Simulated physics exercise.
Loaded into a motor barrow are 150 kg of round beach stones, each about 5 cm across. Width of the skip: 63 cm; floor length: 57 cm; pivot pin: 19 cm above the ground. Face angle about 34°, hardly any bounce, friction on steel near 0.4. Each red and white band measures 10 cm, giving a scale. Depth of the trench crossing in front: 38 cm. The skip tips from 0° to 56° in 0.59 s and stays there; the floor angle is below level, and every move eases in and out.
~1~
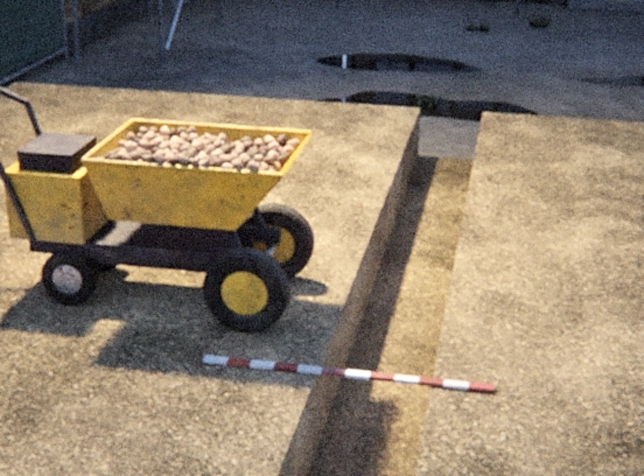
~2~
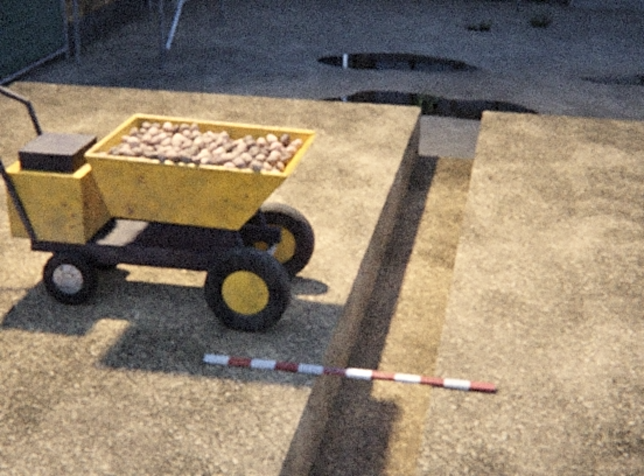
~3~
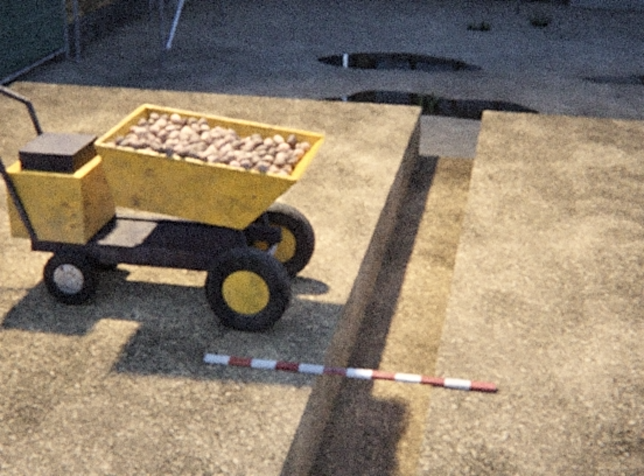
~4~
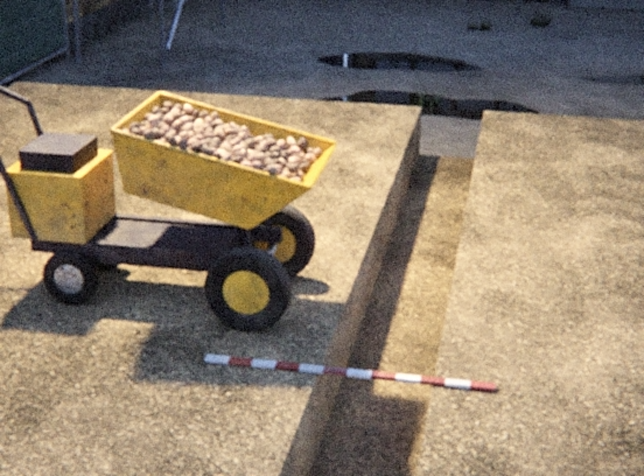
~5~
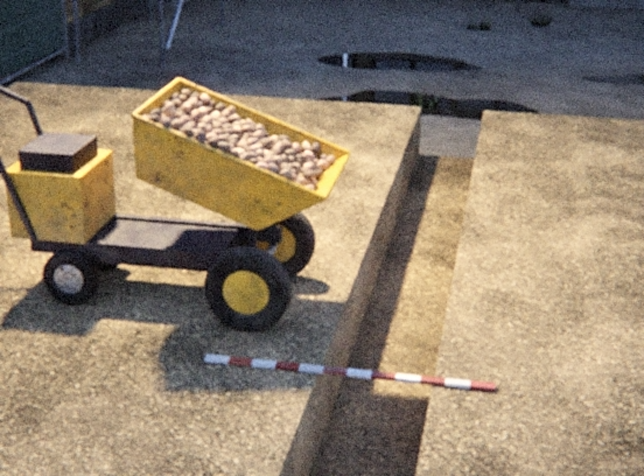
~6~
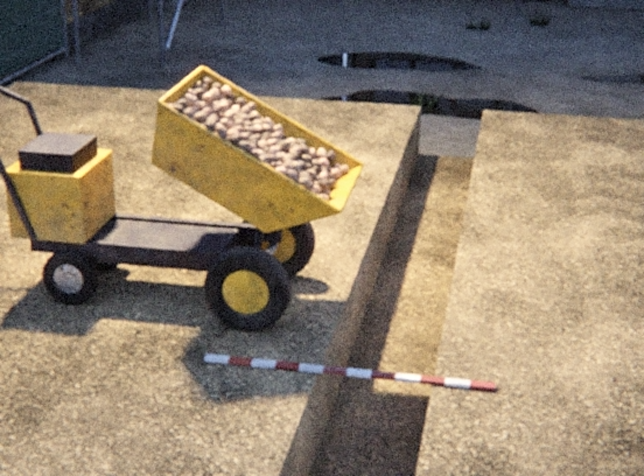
The yellow skip of a small motor barrow, loaded with round stones, tilts forward to the right, its rear end rising steadily from the dark chassis while the wheels stay still beside a trench and a red-and-white striped pole.
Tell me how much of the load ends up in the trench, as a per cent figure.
Some 43 per cent ends up in the trench.
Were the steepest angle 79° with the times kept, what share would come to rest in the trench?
About 50 per cent would end up in the trench.
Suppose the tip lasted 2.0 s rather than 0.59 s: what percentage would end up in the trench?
Near 65 per cent.
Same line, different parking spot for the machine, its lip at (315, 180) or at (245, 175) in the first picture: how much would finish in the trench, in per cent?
I'd expect some 25 per cent, then some 65.
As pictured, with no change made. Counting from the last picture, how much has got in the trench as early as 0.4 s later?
15 per cent or so by then.
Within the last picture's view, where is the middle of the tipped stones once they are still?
Centre estimate: Around (437, 366).
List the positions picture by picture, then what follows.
In the first frame, the skip is at 0°, its lip at (282, 176); the top of the load is at (184, 143).
In the second frame, lip at (287, 177), floor tilted 2°, highest stones at (173, 138).
In the third frame, the skip is at 6°, its lip at (297, 181); the top of the load is at (158, 127).
In the fourth frame, the skip is at 12°, its lip at (311, 188); the top of the load is at (167, 114).
In the fifth frame, lip at (326, 199), floor tilted 20°, highest stones at (180, 102).
In the sixth frame, the skip is at 29°, its lip at (340, 212); the top of the load is at (199, 92).
Then, 0.1 s after the last picture the floor is at 47°, 100 % in the skip; the foremost stones are at (357, 213).
Then, 0.4 s after the last picture the floor is at 56°, 86 % in the skip, 13 % in the trench; the foremost stones are at (438, 299).
Then, 0.7 s after the last picture the floor is at 56°, 39 % in the skip, 22 % in the trench, 38 % past the trench; the foremost stones are at (583, 334).
Then, 2.7 s after the last picture the floor is at 56°, 18 % in the skip, 43 % in the trench, 39 % past the trench; the foremost stones are past the picture's edge.
